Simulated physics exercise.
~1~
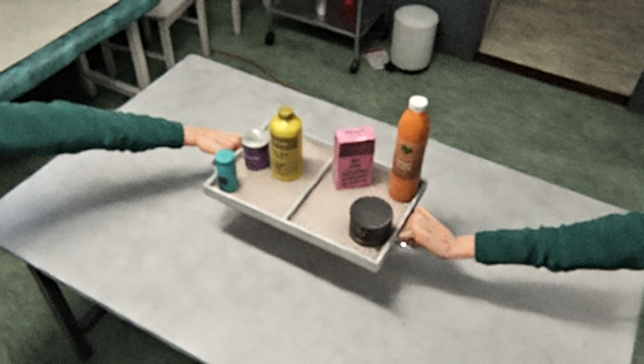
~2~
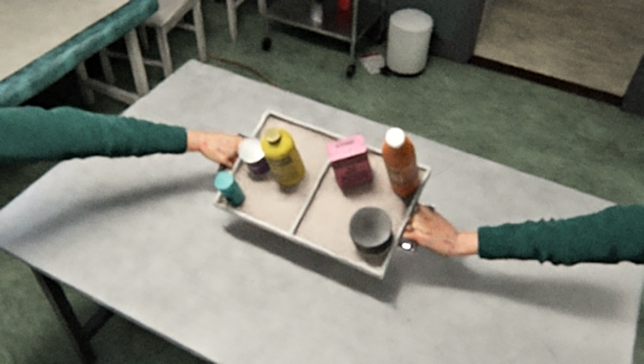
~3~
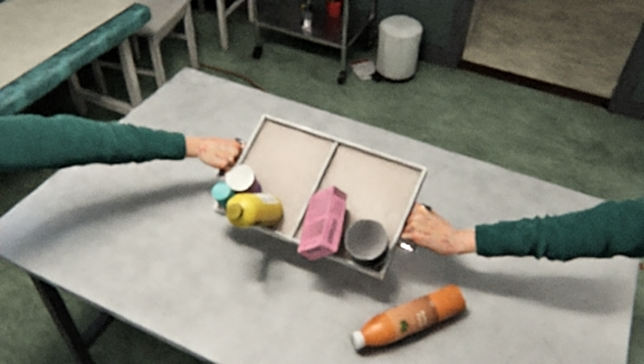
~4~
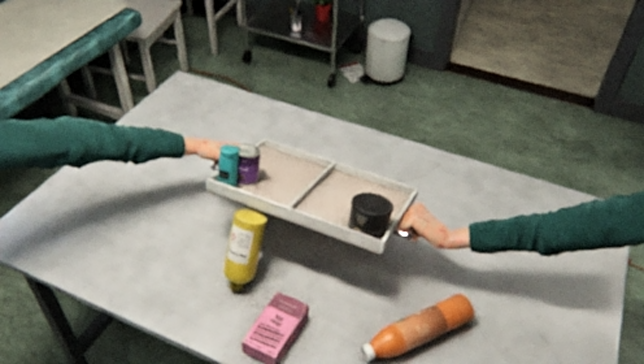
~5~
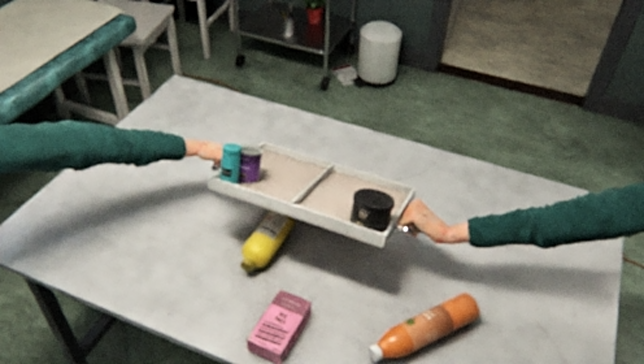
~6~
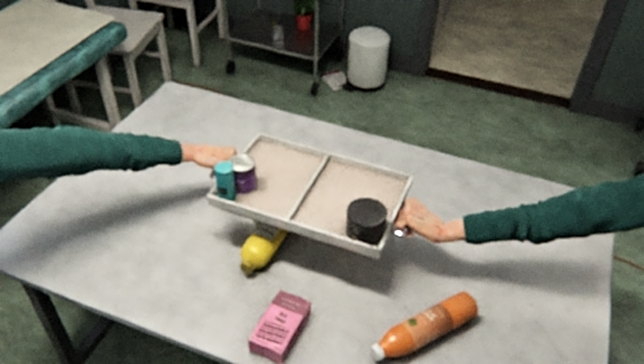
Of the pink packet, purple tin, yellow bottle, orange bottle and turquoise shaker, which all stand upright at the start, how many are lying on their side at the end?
Three of them are lying on their side at the end, namely the pink packet, the yellow bottle and the orange bottle.
